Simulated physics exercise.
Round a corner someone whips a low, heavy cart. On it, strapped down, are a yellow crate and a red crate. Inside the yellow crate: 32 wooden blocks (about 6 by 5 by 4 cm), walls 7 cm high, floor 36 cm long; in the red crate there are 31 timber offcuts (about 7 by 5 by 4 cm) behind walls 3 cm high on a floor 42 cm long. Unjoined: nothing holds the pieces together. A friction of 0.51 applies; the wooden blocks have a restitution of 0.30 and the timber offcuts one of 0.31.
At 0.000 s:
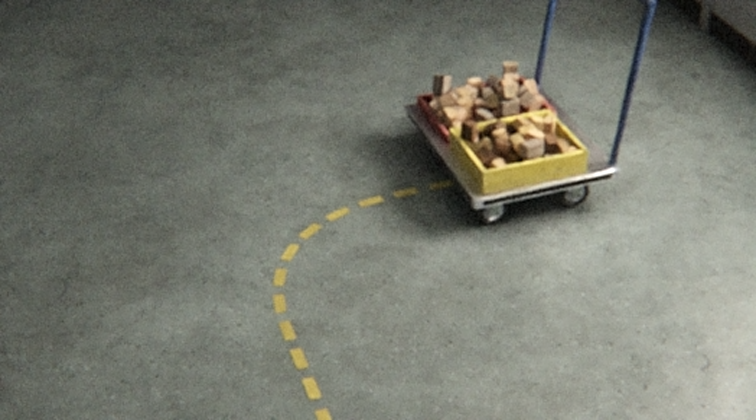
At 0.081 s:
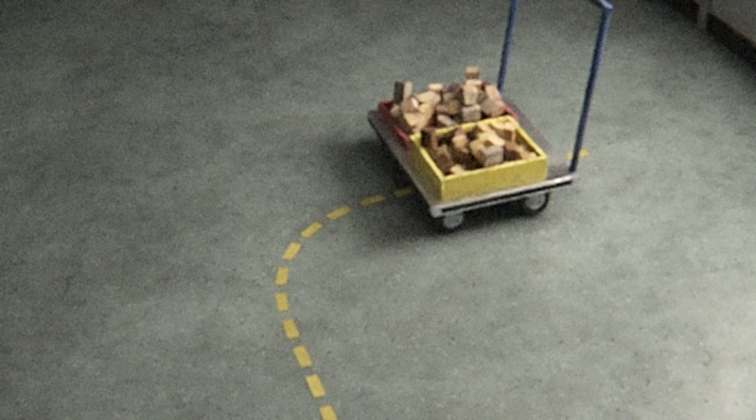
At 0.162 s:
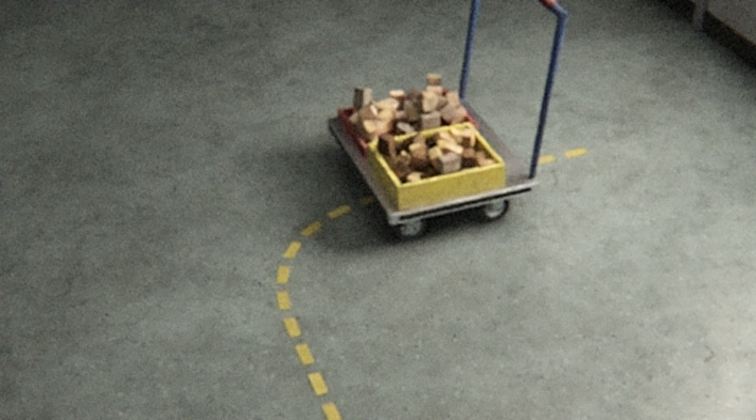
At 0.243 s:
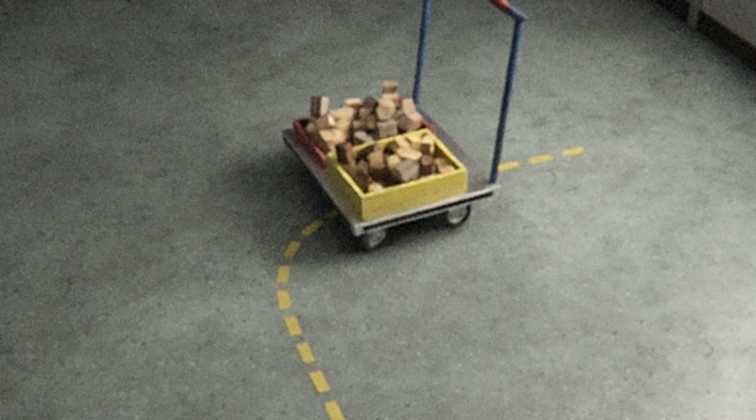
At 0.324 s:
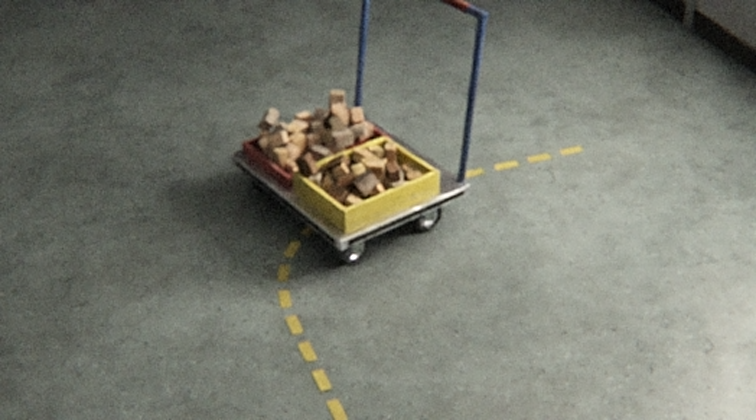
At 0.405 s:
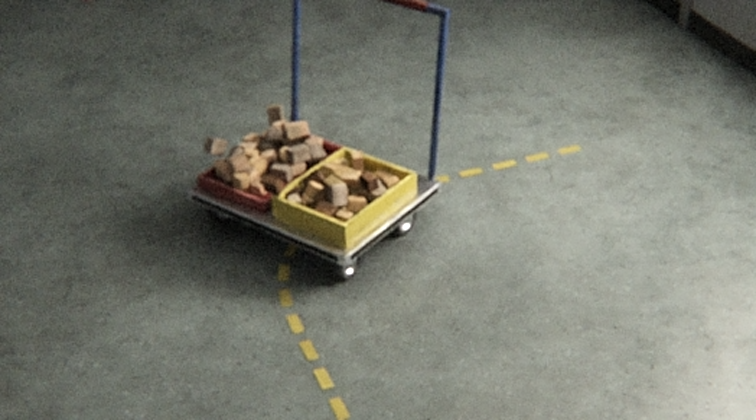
On a grey floor, a trolley rolls left, then turns as wood leaves its red crate.
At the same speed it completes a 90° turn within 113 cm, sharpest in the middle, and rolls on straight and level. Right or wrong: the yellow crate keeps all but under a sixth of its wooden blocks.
Right.
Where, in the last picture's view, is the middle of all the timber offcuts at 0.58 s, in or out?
Roughly at (206, 226).
After 0.46 s, the yellow crate is down by 1 of 32 and the red crate is down by 2 of 31.
After 0.58 s, the yellow crate is down by 1 of 32 and the red crate is down by 3 of 31.
After 0.75 s, the yellow crate is down by 1 of 32 and the red crate is down by 8 of 31.
Outcome (at 1.20 s), the yellow crate is down by 1 of 32 and the red crate is down by 8 of 31. Asked share, 1 of 32, 3 per cent.
